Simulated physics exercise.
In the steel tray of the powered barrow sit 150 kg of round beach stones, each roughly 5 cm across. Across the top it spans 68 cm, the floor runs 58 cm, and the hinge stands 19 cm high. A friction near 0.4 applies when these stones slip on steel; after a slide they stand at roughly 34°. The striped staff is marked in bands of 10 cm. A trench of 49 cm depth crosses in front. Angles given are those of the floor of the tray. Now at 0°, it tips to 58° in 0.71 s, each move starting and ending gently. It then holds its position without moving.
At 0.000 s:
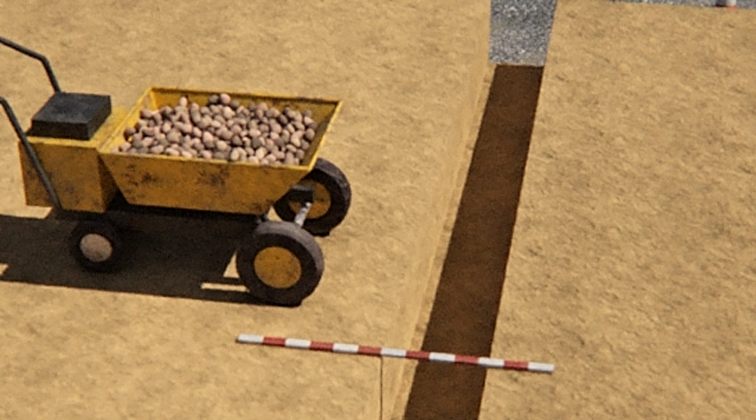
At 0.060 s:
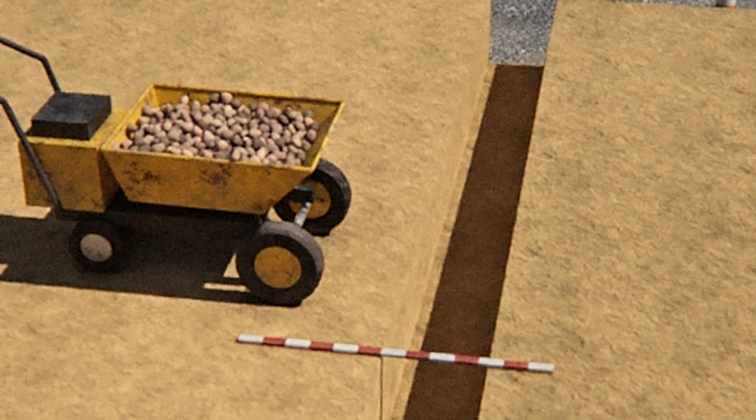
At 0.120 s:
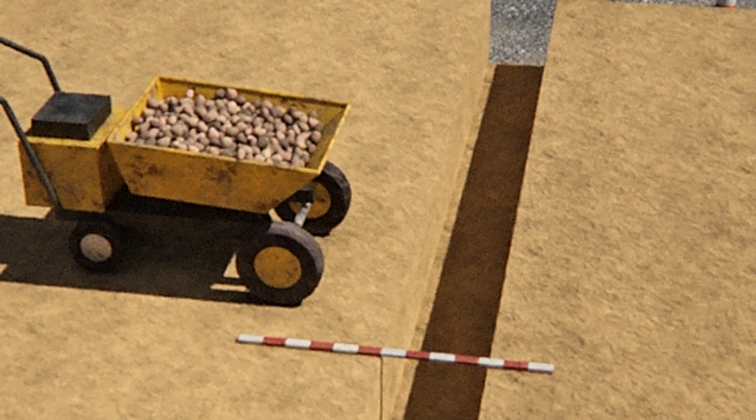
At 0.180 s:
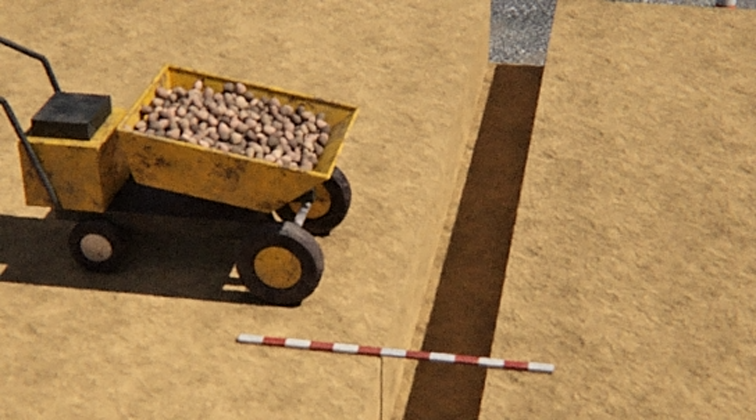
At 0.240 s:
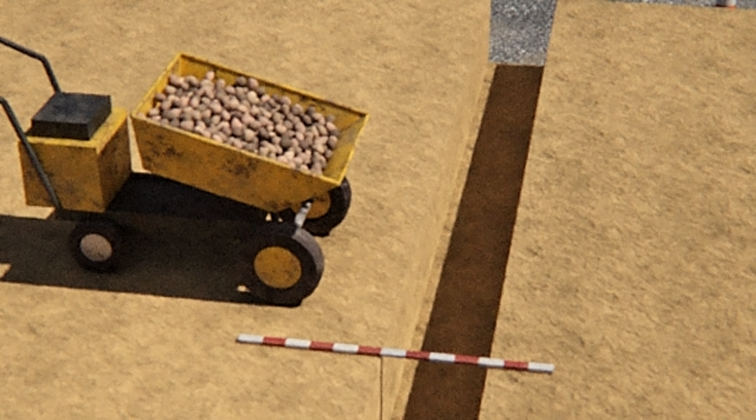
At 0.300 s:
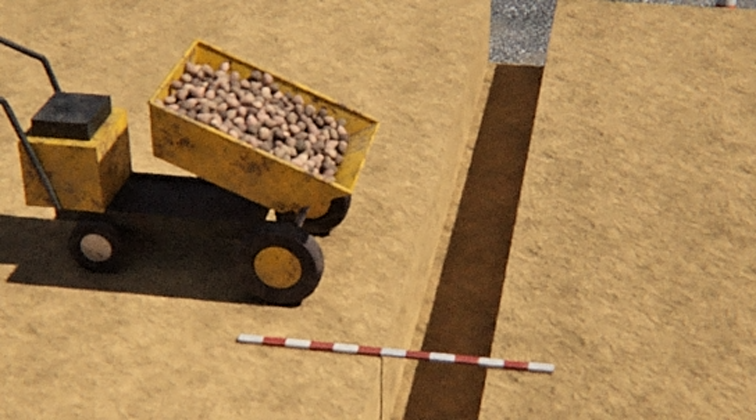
In this clip, a yellow powered barrow loaded with round stones stands on sandy ground left of a narrow trench, and its tray gradually tilts toward the right, its left end rising while the wheels stay in place.
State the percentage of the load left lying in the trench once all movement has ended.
The share left there is about 88 per cent.
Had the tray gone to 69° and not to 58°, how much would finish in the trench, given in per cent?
It would come to about 90 percent.
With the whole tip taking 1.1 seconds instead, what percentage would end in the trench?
In that case, around 95%.
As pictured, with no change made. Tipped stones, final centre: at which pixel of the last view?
Middle at around (460, 354), I'd say.
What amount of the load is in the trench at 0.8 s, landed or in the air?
Some 20 per cent of the load by that point.
After 0.5 s the floor is at 49°; 100 % in the tray; the foremost stones are at (373, 207).
After 0.8 s the floor is at 58°; 81 % in the tray, 1 % short of the trench, 18 % in the trench; the foremost stones are at (466, 246).
After 1.2 s the floor is at 58°; 34 % in the tray, 54 % in the trench, 12 % past the trench; the foremost stones are at (594, 295).
After 3.1 s the floor is at 58°; 0 % in the tray, 88 % in the trench, 12 % past the trench; the foremost stones are past the picture's edge.
